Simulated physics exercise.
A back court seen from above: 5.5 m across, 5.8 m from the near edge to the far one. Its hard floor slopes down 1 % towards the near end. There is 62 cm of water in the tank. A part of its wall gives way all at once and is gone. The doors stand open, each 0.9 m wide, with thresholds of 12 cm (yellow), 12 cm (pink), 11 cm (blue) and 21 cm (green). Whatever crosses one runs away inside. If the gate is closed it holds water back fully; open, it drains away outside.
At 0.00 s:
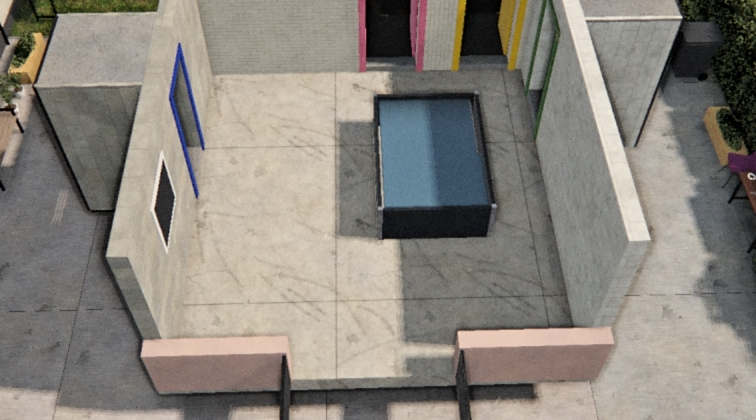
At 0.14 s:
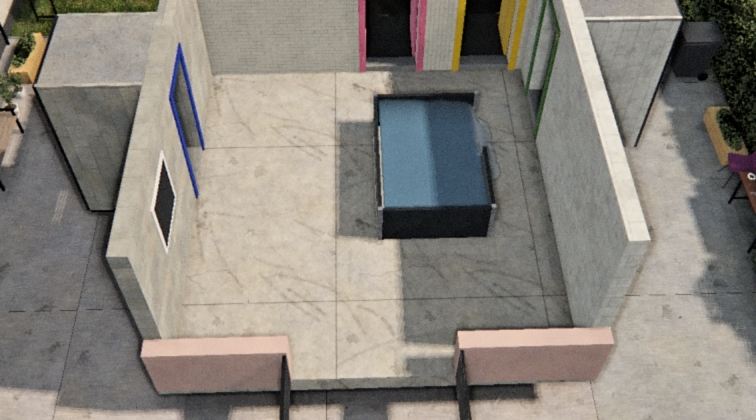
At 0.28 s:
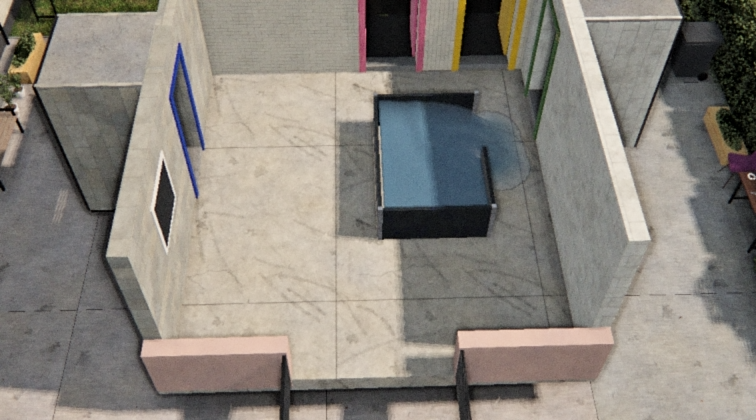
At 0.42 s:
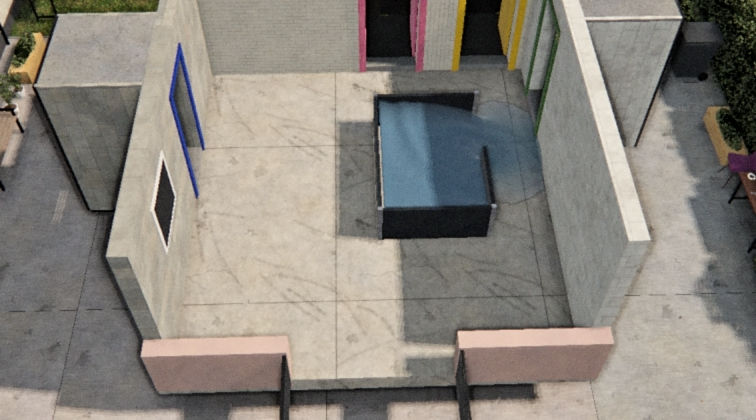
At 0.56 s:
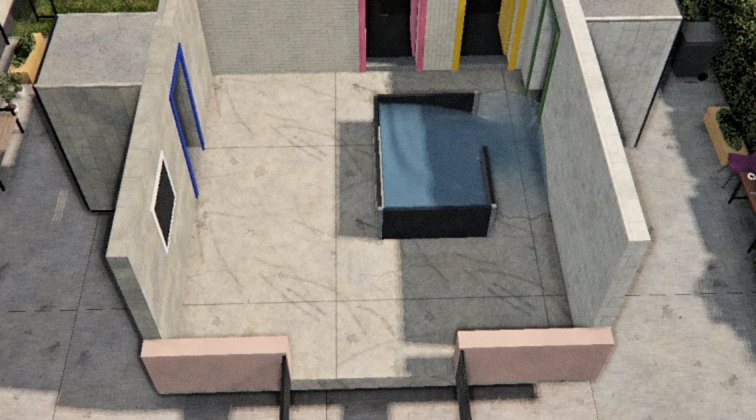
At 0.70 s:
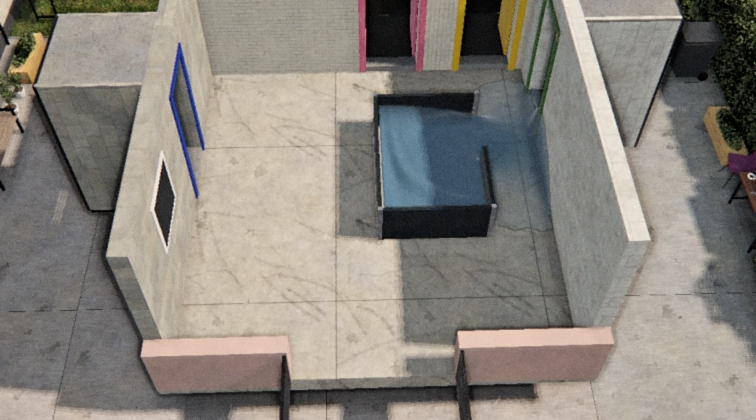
A walled concrete back court is seen from high above, with the camera holding still throughout. A dark-sided tank of blue water stands right of centre, with a blue-edged opening on the left wall, pink, yellow and green door surrounds towards the far right, and two low pink walls in front. Part of the tank's right side vanishes, and water pours through the gap, fanning rightward across the floor to the right wall.
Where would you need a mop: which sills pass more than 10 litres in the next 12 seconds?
The water let in: At the yellow door it passes the limit; at the pink door it keeps below the limit; at the blue door it does not reach the limit; at the green door it exceeds the limit.
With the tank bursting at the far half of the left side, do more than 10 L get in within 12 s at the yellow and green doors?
Then: Yellow under, green not over.
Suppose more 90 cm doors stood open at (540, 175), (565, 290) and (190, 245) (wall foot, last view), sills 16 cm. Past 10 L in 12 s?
In that order: Over, under, under.
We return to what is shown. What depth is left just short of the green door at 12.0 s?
About 6.0 cm.
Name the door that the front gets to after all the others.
It is the blue one.
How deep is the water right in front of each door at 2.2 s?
In cm: Yellow 28, pink 3, blue 0, green 31.
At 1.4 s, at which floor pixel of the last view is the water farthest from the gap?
Around (561, 310).
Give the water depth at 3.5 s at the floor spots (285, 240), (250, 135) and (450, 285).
Roughly 0, 0 and 1 cm, in turn.
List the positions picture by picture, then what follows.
The tank at (431, 151) is whole and still, 62 cm deep, in the first frame.
Water pours out at (475, 142) and has run 0.7 m, to a hidden place; typically 5 cm deep outside, 62 cm at the tank's back, in the second frame.
The front is at (523, 175), 0.9 m from the gap at (475, 143); 1.0 m2 of floor is under water; 62 cm left at the back of the tank, in the third frame.
The front is at (544, 183), 1.3 m from the gap at (475, 143); 1.8 m2 of floor is under water; 61 cm left at the back of the tank, in the fourth frame.
The front is at (548, 207), 1.6 m from the gap at (475, 143); 2.2 m2 of floor is under water; 54 cm left at the back of the tank, in the fifth frame.
Water pours out at (475, 143) and has run 1.8 m, to (523, 84); typically 10 cm deep outside, 54 cm at the tank's back, in the sixth frame.
After 1.4 s water covers 15 % of the floor and is deepest (46 cm) near (530, 150); yellow door 21 cm at the sill, 4 L in, pink door not reached, blue door not reached, green door 37 cm at the sill, 33 L in.
After 2.2 s water covers 30 % of the floor and is deepest (37 cm) near (515, 75); yellow door 28 cm at the sill, 71 L in, pink door 3 cm at the sill, 0 L in, blue door not reached, green door 31 cm at the sill, 89 L in.
After 3.5 s water covers 50 % of the floor and is deepest (24 cm) near (531, 158); yellow door 23 cm at the sill, 167 L in, pink door 5 cm at the sill, 0 L in, blue door not reached, green door 21 cm at the sill, 116 L in.
After 7.0 s water covers 90 % of the floor and is deepest (12 cm) near (531, 158); yellow door 11 cm at the sill, 219 L in, pink door 4 cm at the sill, 0 L in, blue door 7 cm at the sill, 0 L in, green door 12 cm at the sill, 118 L in.
After 12.0 s water covers 95 % of the floor and is deepest (10 cm) near (175, 366); yellow door 4 cm at the sill, 220 L in, pink door 2 cm at the sill, 0 L in, blue door 5 cm at the sill, 0 L in, green door 6 cm at the sill, 118 L in.
